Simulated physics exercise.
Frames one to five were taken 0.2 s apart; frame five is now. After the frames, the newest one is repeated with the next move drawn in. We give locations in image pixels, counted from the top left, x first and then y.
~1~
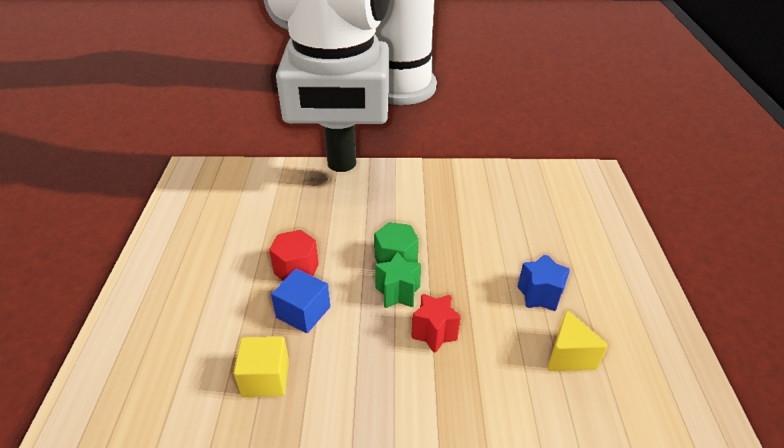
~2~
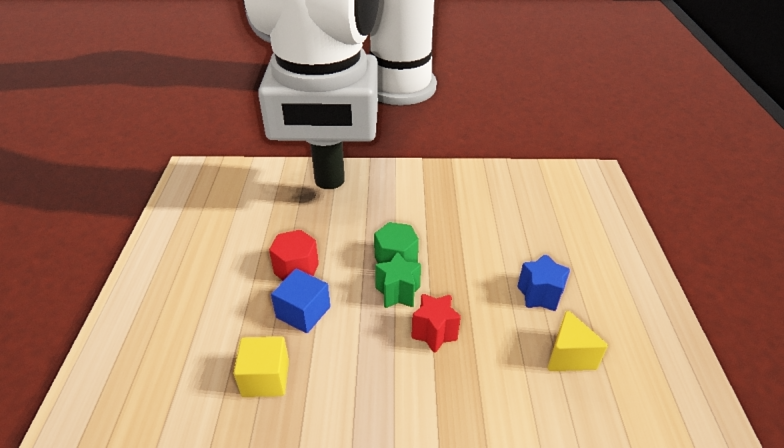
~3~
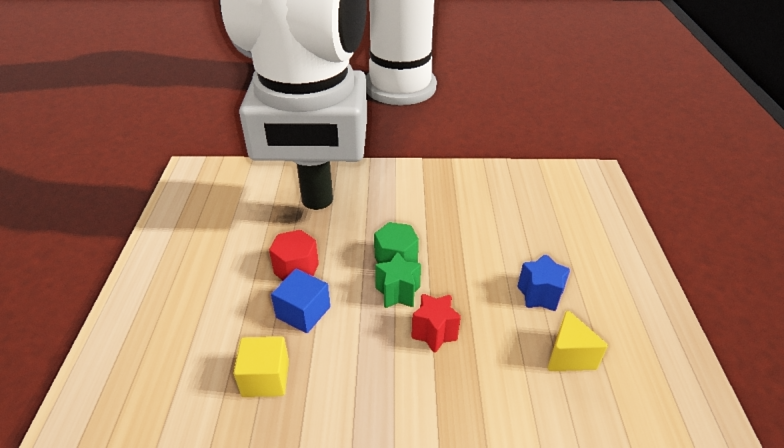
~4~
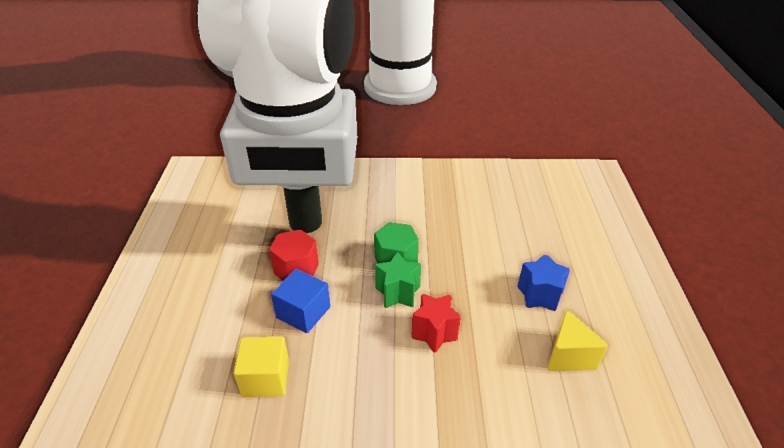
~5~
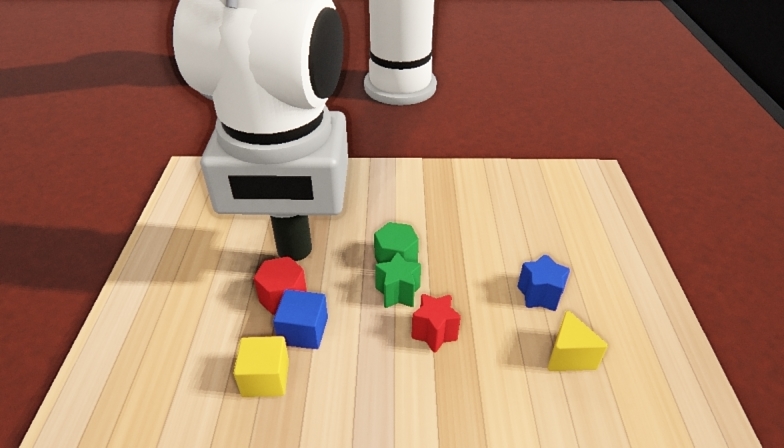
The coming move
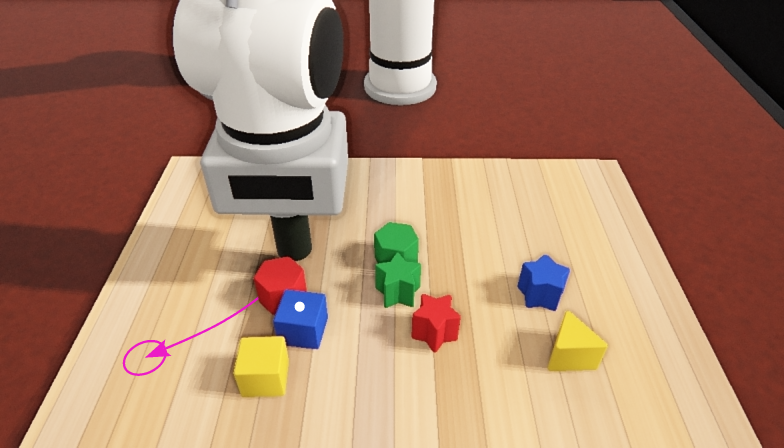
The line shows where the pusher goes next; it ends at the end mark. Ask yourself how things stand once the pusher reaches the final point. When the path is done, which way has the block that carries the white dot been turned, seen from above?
It swings round anticlockwise.
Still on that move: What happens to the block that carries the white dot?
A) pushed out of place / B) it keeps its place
Choice A: Pushed out of place.
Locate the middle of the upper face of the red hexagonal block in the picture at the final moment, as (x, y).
It ends at (236, 324).
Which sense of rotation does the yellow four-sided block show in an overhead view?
The sense of turning is clockwise.
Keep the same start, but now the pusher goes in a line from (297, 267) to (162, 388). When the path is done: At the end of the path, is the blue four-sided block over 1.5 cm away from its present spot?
Final answer: Yes.
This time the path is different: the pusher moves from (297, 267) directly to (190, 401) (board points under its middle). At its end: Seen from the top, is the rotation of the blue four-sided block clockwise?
Going by the path, no.
Drawn move, from (297, 267) through (233, 316) to (145, 357); the dot is on the blue four-sided block.
On the path given first. One third of the way, pusher at (252, 282); yellow four-sided block at (261, 359), turned 20° clockwise; red hexagonal block at (249, 310), turned 30° anticlockwise; blue four-sided block at (297, 322), turned 50° anticlockwise.
Two thirds of the way, pusher at (199, 313); yellow four-sided block at (262, 360), turned 25° clockwise; red hexagonal block at (236, 324), turned 80° anticlockwise; blue four-sided block at (297, 323), turned 55° anticlockwise.
At the end, pusher at (136, 340); yellow four-sided block at (262, 360), turned 25° clockwise; red hexagonal block at (236, 324), turned 80° anticlockwise; blue four-sided block at (297, 323), turned 55° anticlockwise.
